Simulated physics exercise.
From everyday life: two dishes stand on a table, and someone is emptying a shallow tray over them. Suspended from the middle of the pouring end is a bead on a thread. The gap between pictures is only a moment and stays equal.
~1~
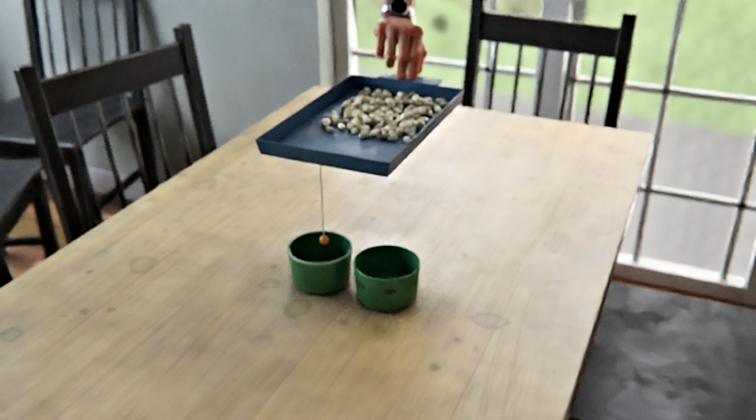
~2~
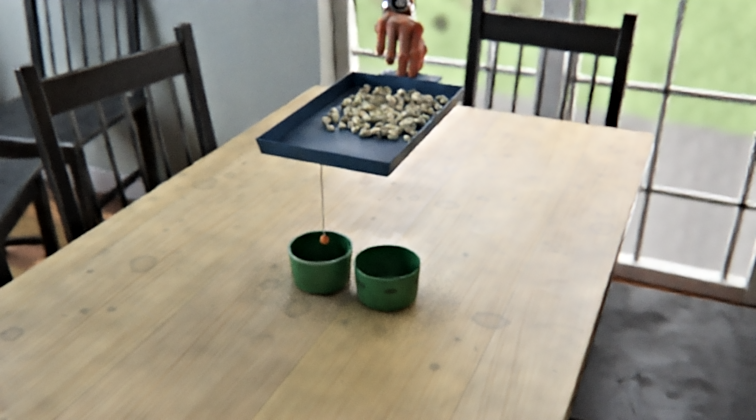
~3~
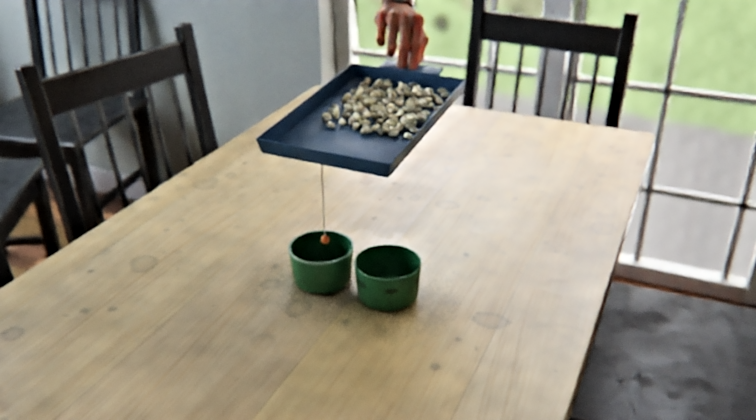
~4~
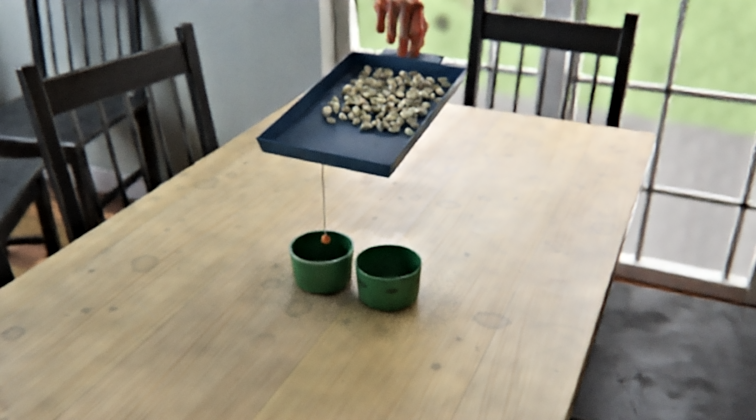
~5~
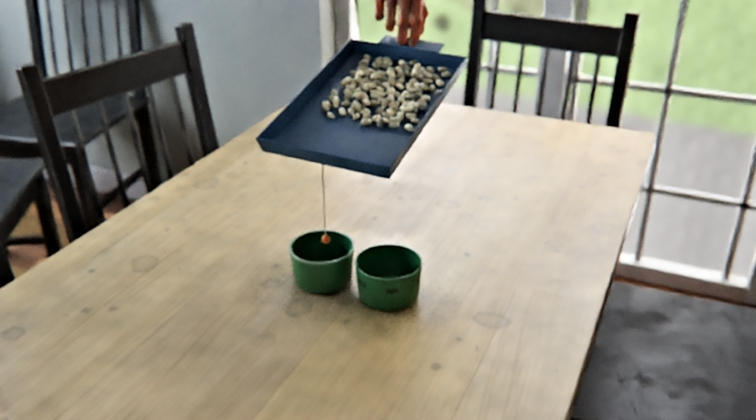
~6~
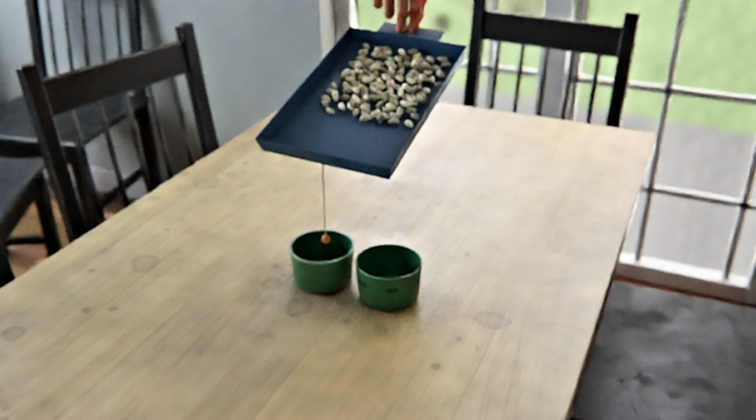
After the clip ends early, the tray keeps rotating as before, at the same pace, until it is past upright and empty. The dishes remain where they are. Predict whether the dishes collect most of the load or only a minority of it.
They collect only a minority of it.
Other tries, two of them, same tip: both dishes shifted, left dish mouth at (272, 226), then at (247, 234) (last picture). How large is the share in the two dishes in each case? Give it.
I'd expect some 0 percent, and then some 0 percent.
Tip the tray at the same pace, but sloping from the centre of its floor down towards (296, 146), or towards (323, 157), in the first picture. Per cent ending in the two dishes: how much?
Shares, approx.: 0 %, then 0 %.
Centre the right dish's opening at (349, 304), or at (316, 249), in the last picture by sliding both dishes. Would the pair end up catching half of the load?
Placing 1: A minority of it. Placing 2: A minority of it.
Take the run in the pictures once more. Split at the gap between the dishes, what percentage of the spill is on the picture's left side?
Estimate: Near 70 per cent.
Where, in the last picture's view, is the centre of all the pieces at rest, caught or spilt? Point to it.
Close to (329, 324).
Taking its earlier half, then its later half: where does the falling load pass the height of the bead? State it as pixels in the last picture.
Around (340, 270) at first; around (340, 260) after that.
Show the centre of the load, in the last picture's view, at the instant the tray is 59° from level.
I'd mark the middle close to (349, 136).
Soon after the last picture, tray tipped steeply; nearly all on the tray; a stray few in the air.
A little later, tray tipped right over; nearly all on the tray; a small part outside both.
Later still, tray tipped past a quarter turn; a small part in the right dish; a stray few in the left dish; nearly all outside both.
At rest, tray tipped past a quarter turn; a small part in the right dish; a stray few in the left dish; nearly all outside both.
